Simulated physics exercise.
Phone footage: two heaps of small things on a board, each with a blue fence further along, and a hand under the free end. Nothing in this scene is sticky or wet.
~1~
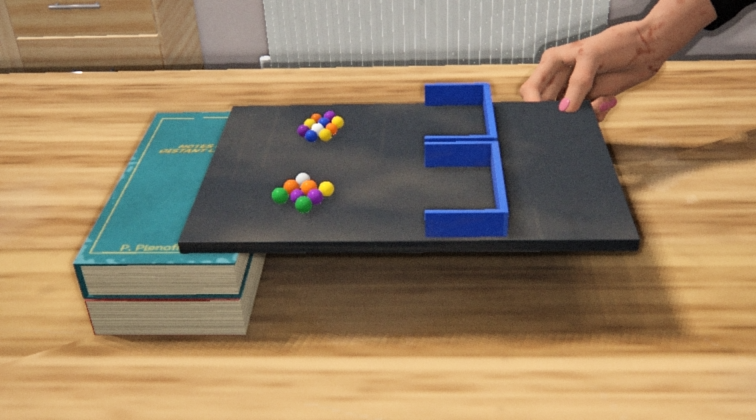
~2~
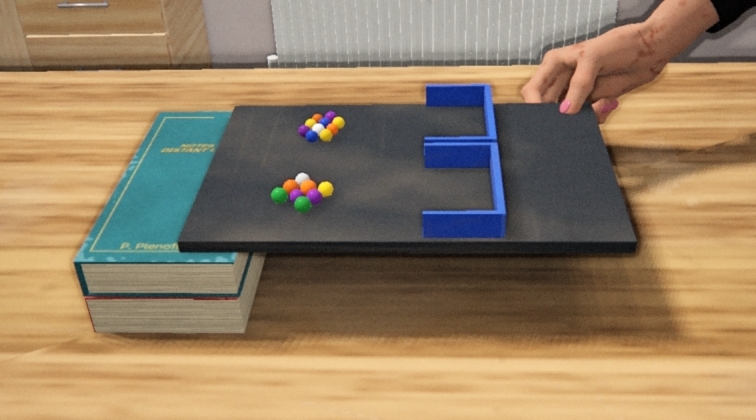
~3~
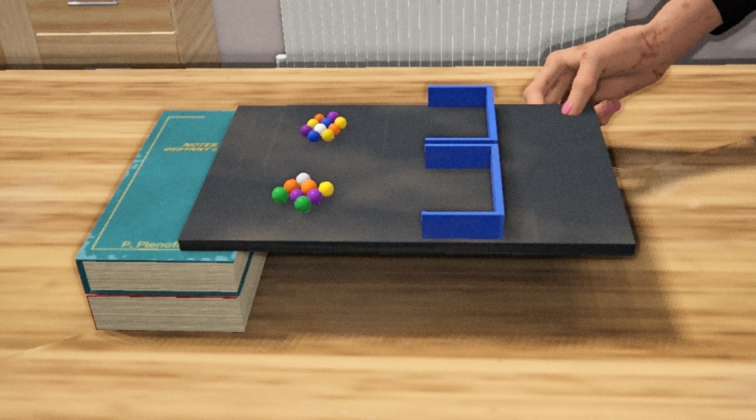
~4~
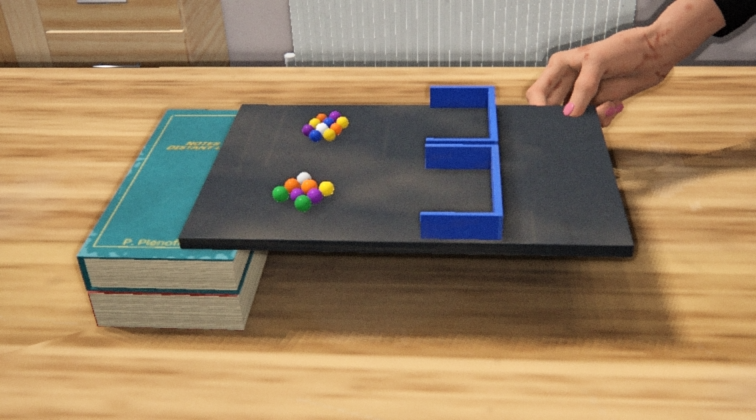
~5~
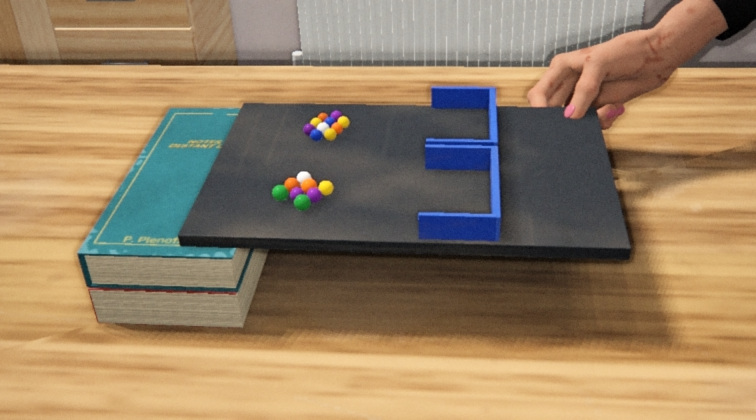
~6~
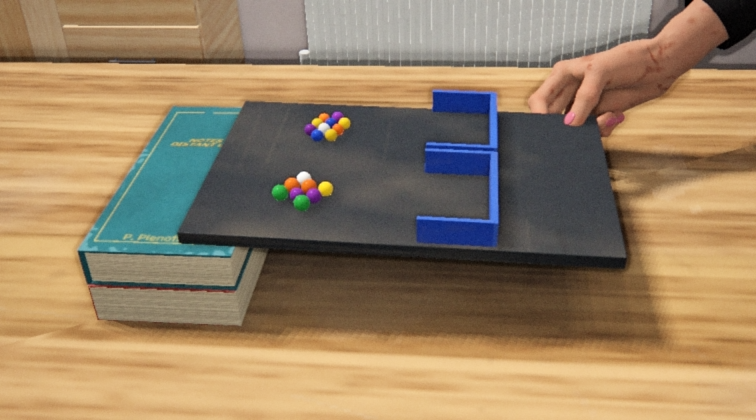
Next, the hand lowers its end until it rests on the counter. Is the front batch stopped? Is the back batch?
The front batch stays behind its bar; the back batch stays behind its bar.
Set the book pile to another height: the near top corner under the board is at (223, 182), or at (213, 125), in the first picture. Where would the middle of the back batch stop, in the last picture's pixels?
Try one: About (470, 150). Try two: About (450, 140).
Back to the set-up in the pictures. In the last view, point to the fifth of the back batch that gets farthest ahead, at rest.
It ends up centred around (480, 175).
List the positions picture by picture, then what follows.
In the first picture, held end of the board at (624, 238), level; book pile at (194, 194), about a quarter as high as the board is long; front batch at (309, 188), a few round plastic beads; back batch at (324, 124), a few round plastic beads; front bar at (499, 186), taller than the pieces; back bar at (490, 119), taller than the pieces.
In the second picture, held end of the board at (621, 240), level; back batch at (325, 124).
In the third picture, held end of the board at (620, 242), level; front batch at (309, 188).
In the fourth picture, held end of the board at (618, 244), level; back batch at (329, 124).
In the fifth picture, held end of the board at (616, 247), level; front batch at (309, 187).
In the sixth picture, held end of the board at (612, 255), down by 2°; book pile at (201, 187); front batch at (309, 187), not moving; back batch at (331, 124), not moving; front bar at (494, 197); back bar at (493, 129).
Then, 0.32 s past the last view, board sloping at 8°; front batch on its way down; back batch on its way down.
Then, 0.66 s past the last view, board sloping at 14°; front batch on its way down; back batch on its way down.
Then, 1.06 s past the last view, board resting at 14°; front batch has reached its bar; back batch has reached its bar.
Finally, board resting at 14°; front batch gathered behind its bar; back batch gathered behind its bar.
